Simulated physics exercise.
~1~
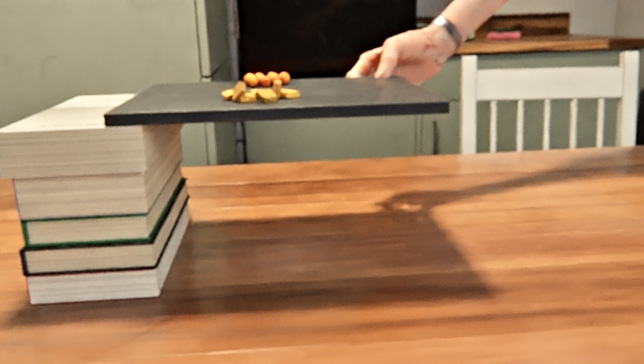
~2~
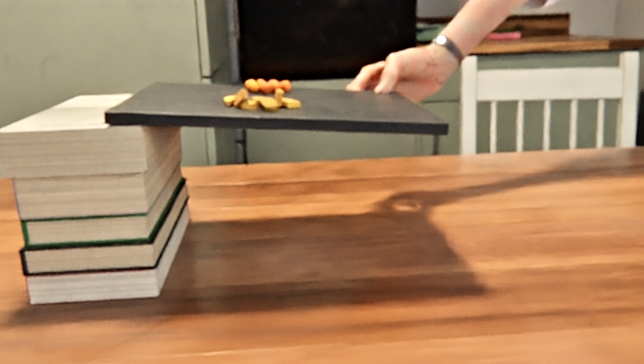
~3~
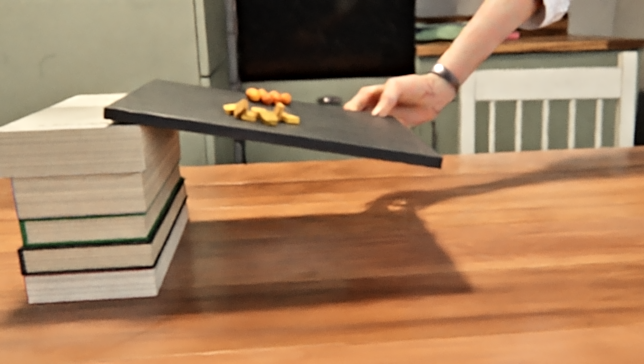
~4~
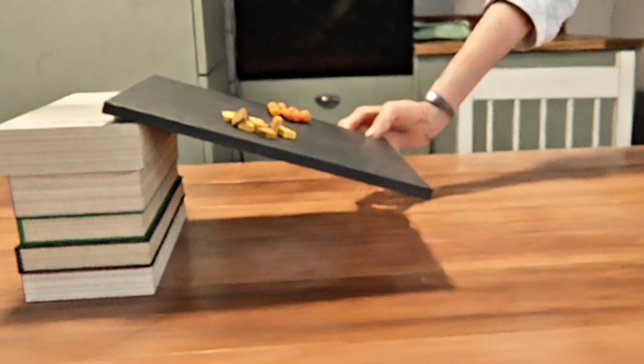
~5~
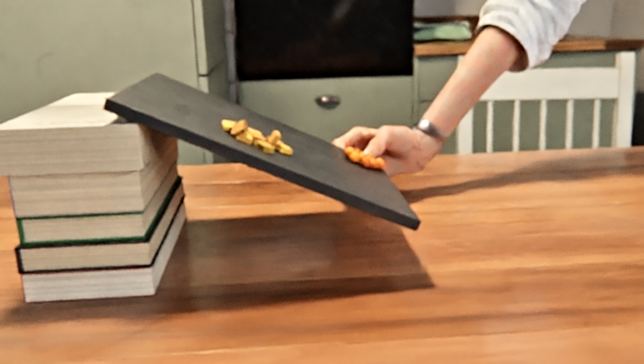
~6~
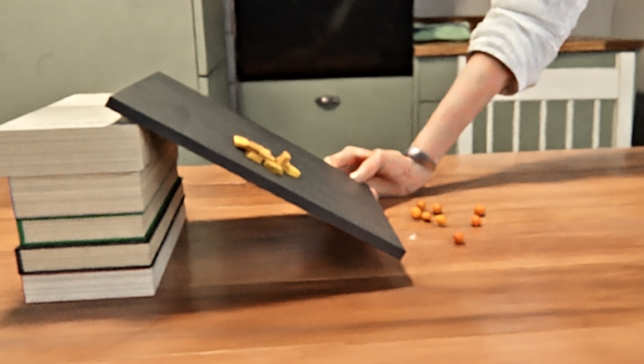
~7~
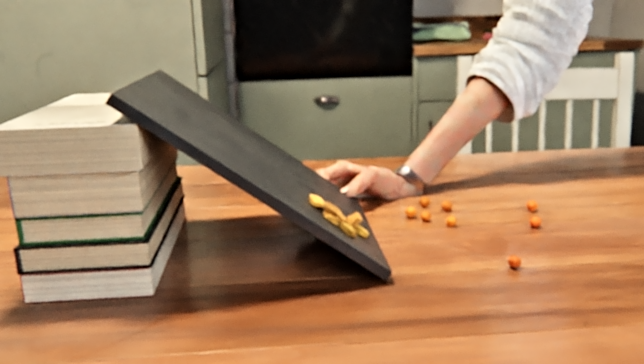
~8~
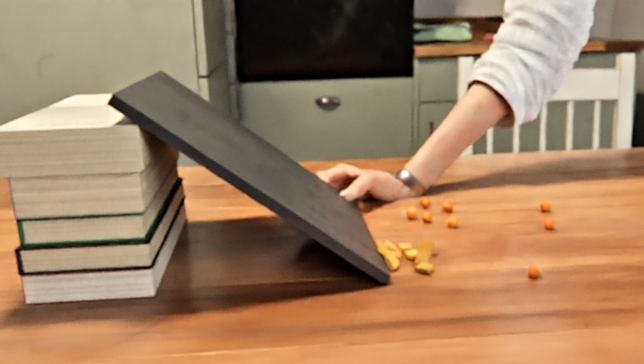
A hand slowly lowered the right end of a dark board propped on a stack of books, and the small orange pieces rolled off and scattered across the wooden table before the yellow ones slid down and stopped in a pile at its foot.
